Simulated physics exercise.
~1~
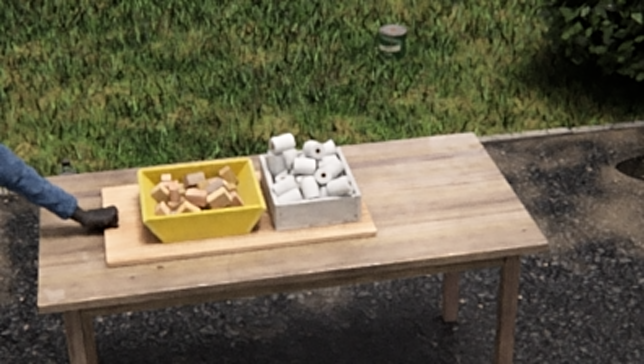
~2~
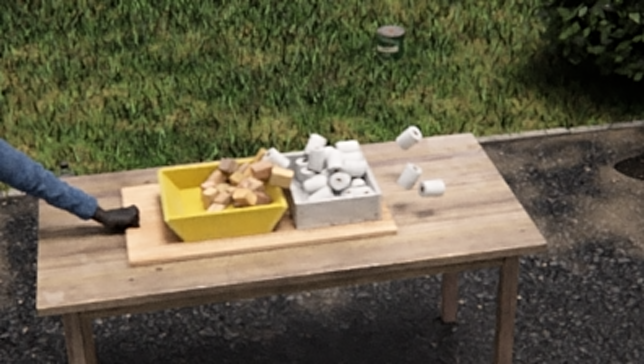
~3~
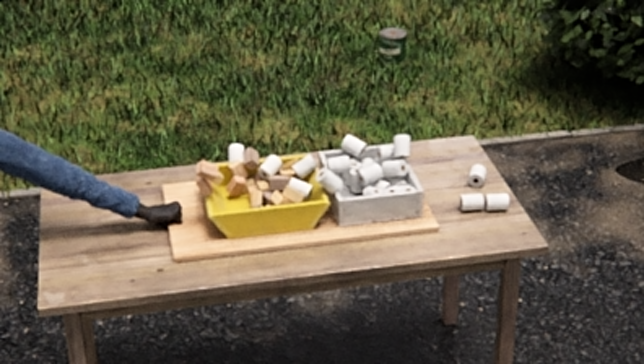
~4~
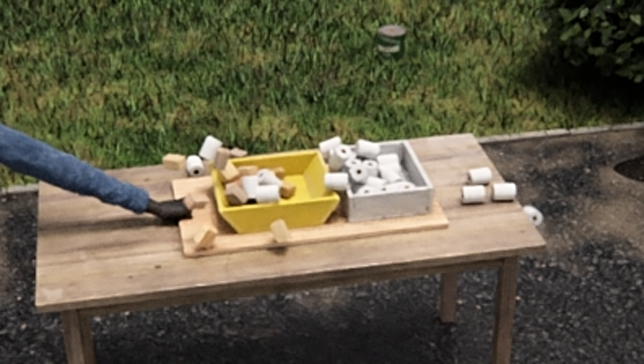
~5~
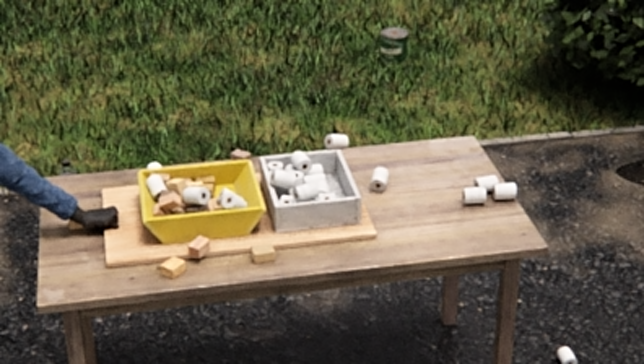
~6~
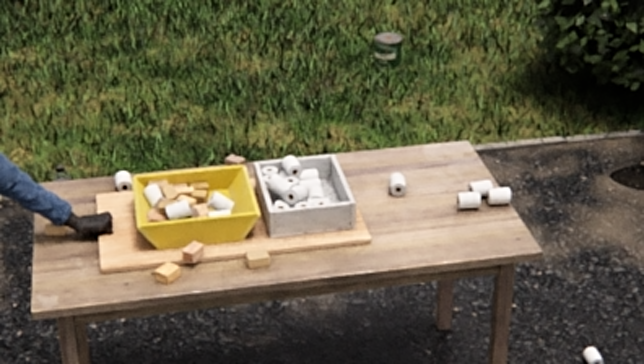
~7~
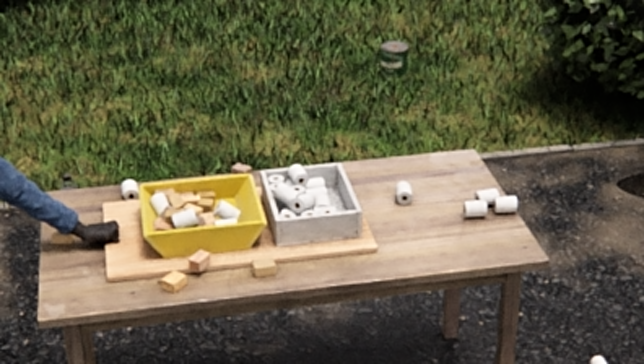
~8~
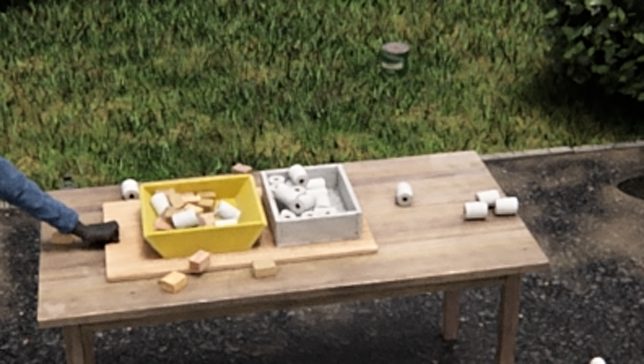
A gloved hand on a blue-sleeved arm reaches in from the left to a board on a wooden table, seen from above beside grass and dark gravel. The board carries a yellow tote of timber offcuts and, to its right, a white tote heaped with paper rolls. It slides right, and several rolls fly off the white tote onto the table while others land in the yellow one. Offcuts spill around the yellow tote, and the board slides back left. One roll drops to the gravel at lower right. Finally the board rests, with rolls and offcuts scattered across the table.
